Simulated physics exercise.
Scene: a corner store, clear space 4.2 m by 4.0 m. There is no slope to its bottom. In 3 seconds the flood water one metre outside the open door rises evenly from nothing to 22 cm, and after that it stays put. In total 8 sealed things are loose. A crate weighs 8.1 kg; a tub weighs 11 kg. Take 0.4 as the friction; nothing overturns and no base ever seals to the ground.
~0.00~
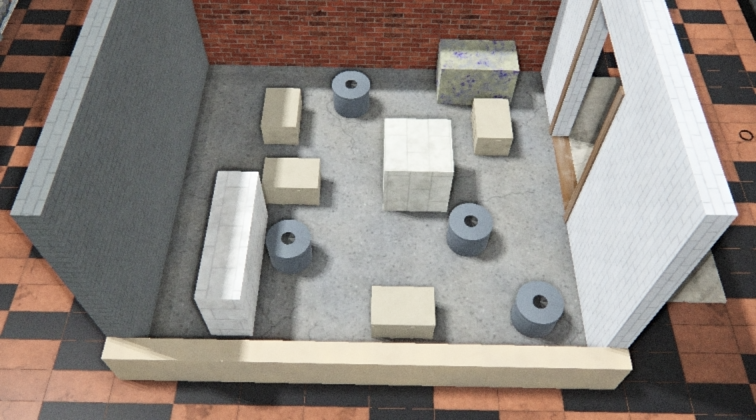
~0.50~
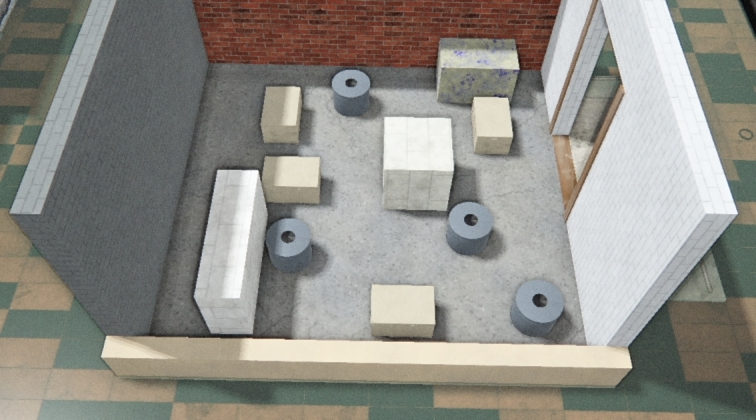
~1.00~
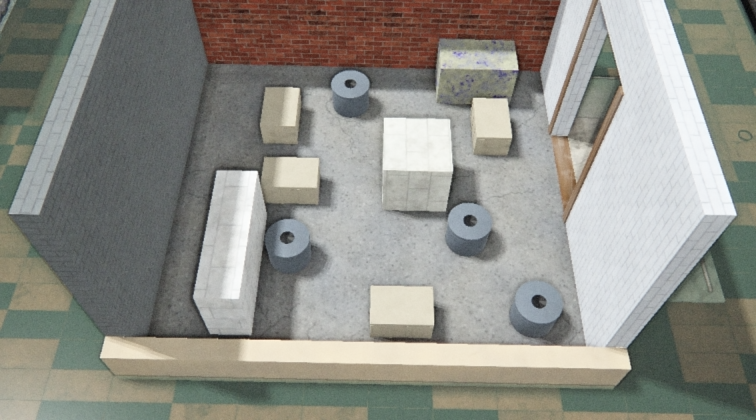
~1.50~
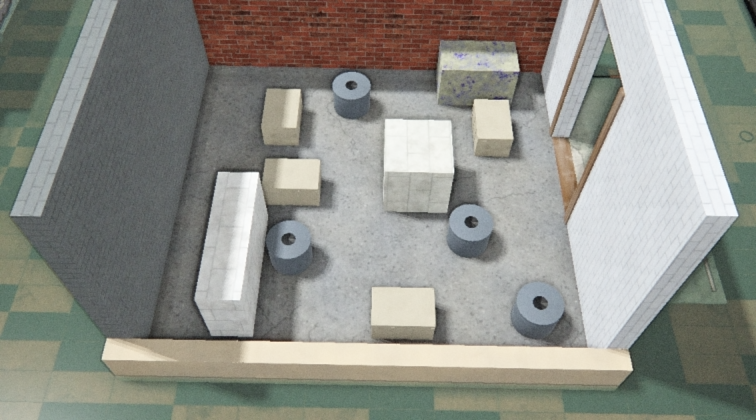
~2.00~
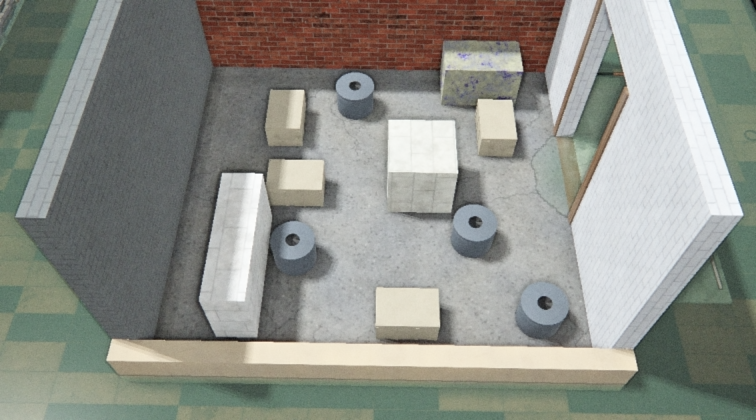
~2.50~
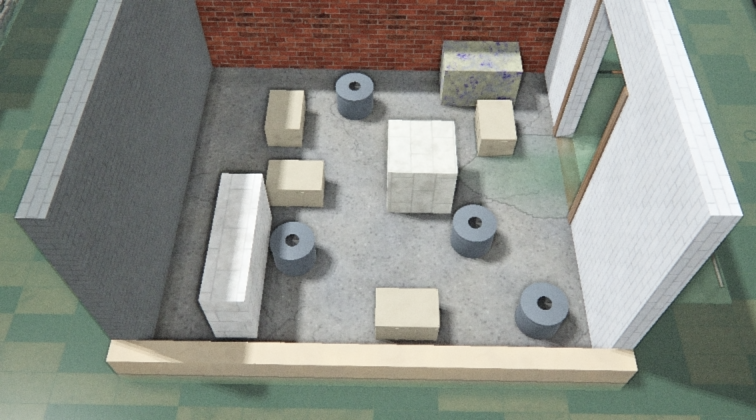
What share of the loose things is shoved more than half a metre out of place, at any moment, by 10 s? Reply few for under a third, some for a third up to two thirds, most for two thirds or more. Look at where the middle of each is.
Most.
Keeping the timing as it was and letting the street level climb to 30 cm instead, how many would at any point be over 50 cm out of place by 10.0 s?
In that case the number is 7.
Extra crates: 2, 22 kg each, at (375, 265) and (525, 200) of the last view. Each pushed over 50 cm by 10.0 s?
Note: Item 1 below threshold; item 2 above threshold.
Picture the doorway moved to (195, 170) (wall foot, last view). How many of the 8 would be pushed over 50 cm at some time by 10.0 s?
Then 5 of them would.
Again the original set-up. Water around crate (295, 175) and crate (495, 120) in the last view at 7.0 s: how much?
Some 2 cm at the first, some 7 cm at the second.
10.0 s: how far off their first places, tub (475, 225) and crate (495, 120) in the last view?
They sit 150 cm and 300 cm away, in the order given.
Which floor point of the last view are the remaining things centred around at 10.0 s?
I'd put it close to (311, 209) in the last view.
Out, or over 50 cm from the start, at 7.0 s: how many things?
The number I get is 5.
After 3.5 s 0 of 8 are over 50 cm from their spots; 0 afloat.
After 4.5 s 2 of 8 are over 50 cm from their spots; 1 afloat.
After 7.0 s 5 of 8 are over 50 cm from their spots; 5 afloat.
After 10.0 s 7 of 8 are over 50 cm from their spots, and 7 have been at some point; 6 afloat.
